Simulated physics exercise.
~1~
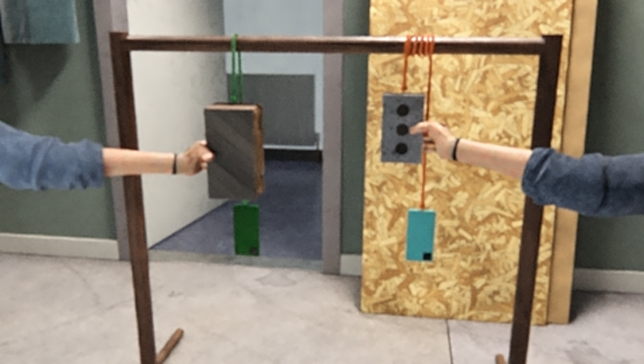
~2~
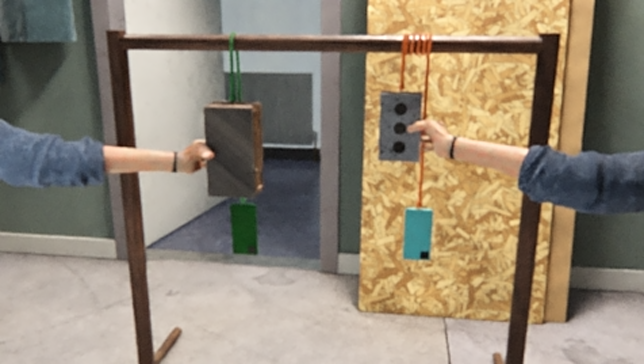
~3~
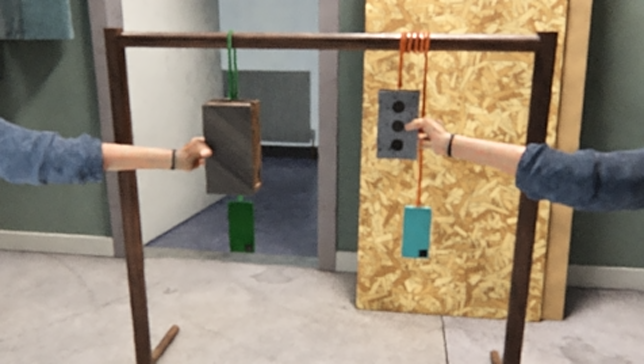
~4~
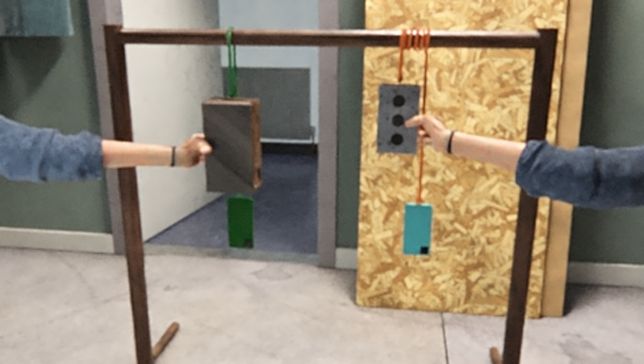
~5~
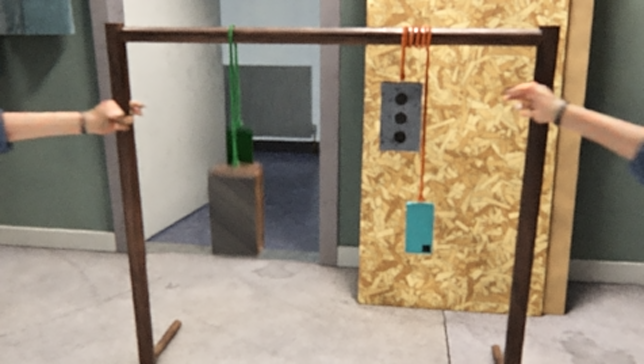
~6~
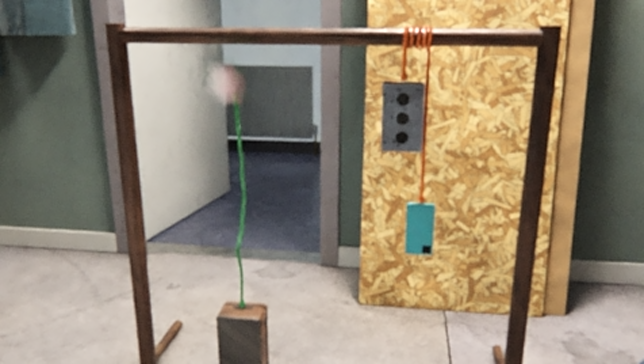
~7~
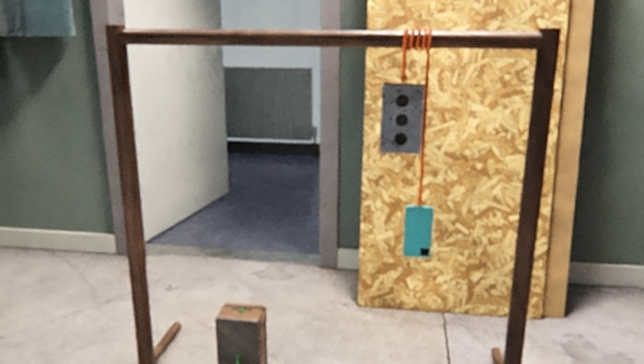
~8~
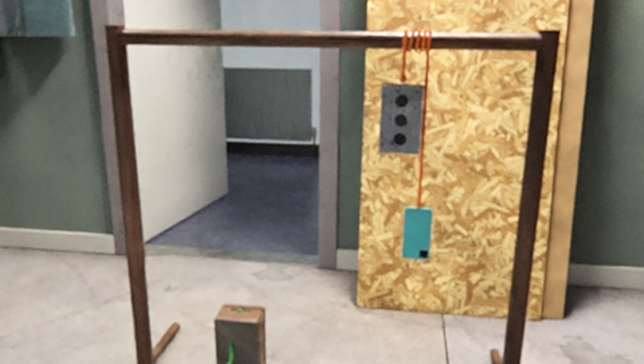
Two hands reach in from either side of a dark wooden frame in a room with a pale floor, seen from the front by a slightly swaying camera, with an open doorway and a chipboard panel behind. The left hand holds a brown case on a green rope, with a green phone hanging below; the right holds a grey paver with dark round spots on an orange rope, above a turquoise phone. Both hands let go and withdraw. The brown case drops, the green phone shoots up to the rail, and the rope pulls through. The case ends on the floor, while the paver and turquoise phone stay hanging.
